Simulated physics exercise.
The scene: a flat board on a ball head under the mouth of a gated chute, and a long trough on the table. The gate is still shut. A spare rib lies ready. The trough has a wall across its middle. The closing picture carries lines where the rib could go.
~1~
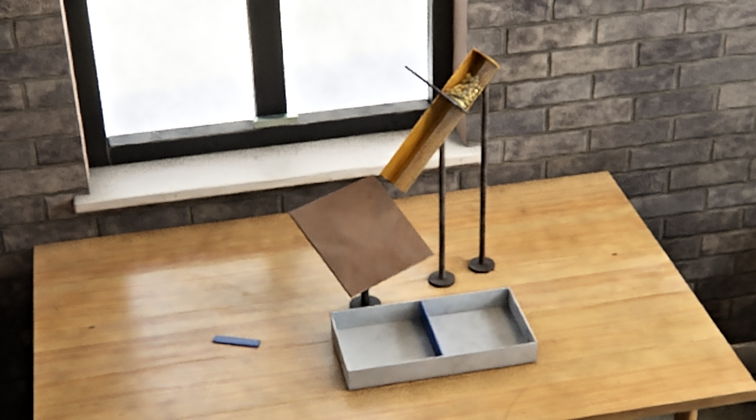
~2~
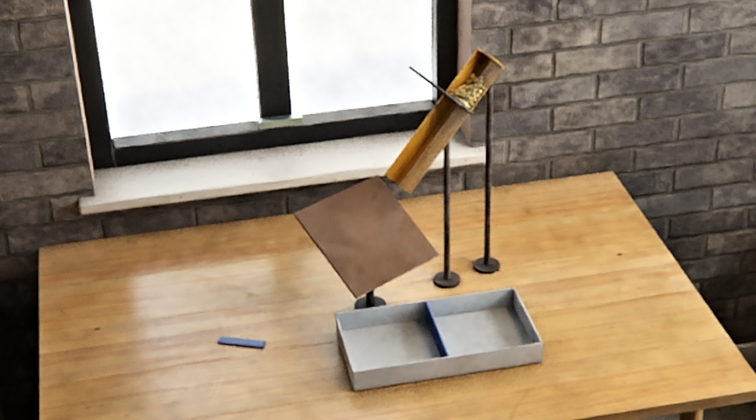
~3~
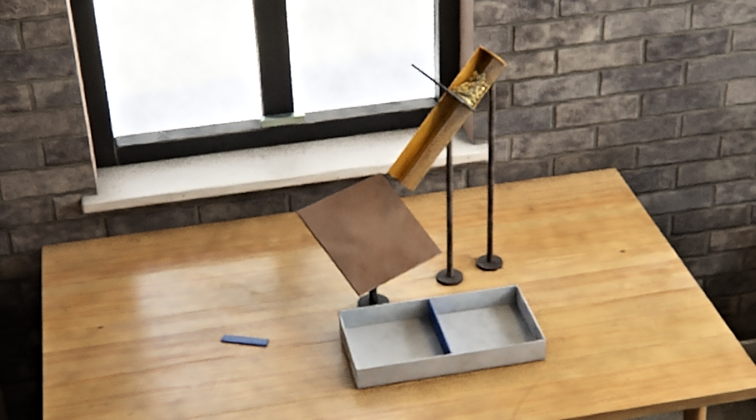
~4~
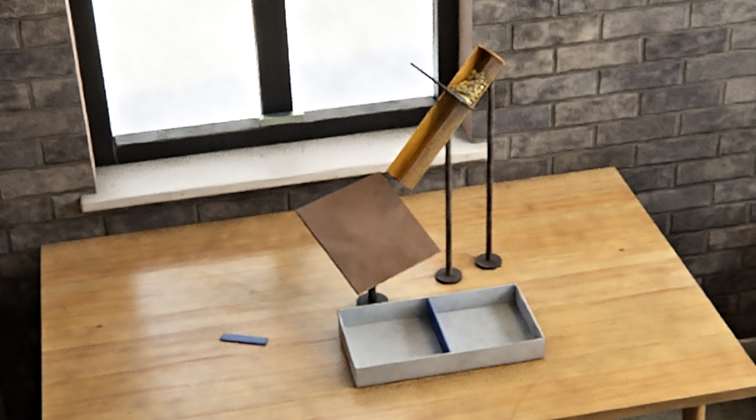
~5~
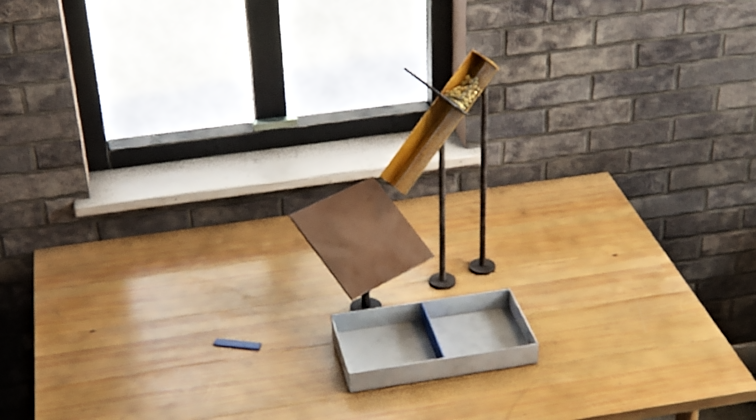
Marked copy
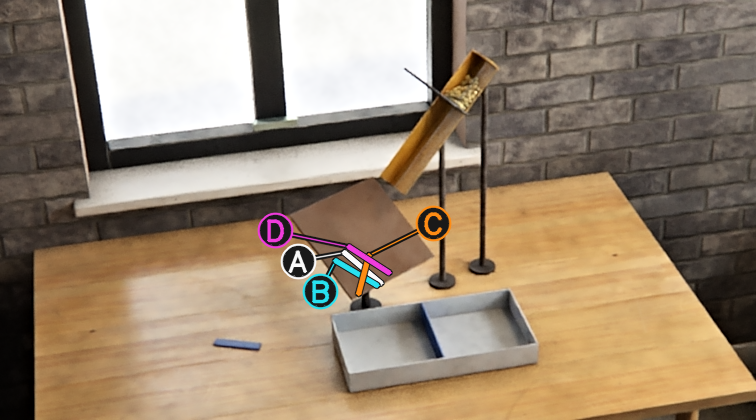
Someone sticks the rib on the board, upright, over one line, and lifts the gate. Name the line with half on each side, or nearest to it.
Use line D.
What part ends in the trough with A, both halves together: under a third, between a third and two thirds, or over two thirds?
Over two thirds.
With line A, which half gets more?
The left half.
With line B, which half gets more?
Left.
On the marked copy, line A from (344, 252) to (380, 283); line B from (335, 260) to (377, 285); line C from (368, 255) to (358, 293); line D from (348, 246) to (389, 272).
With A, of what is caught, most in the left half, a small part in the right.
With B, of what is caught, most in the left half, a small part in the right.
With C, of what is caught, most in the left half, a small part in the right.
With D, of what is caught, about half in the left half, about half in the right.
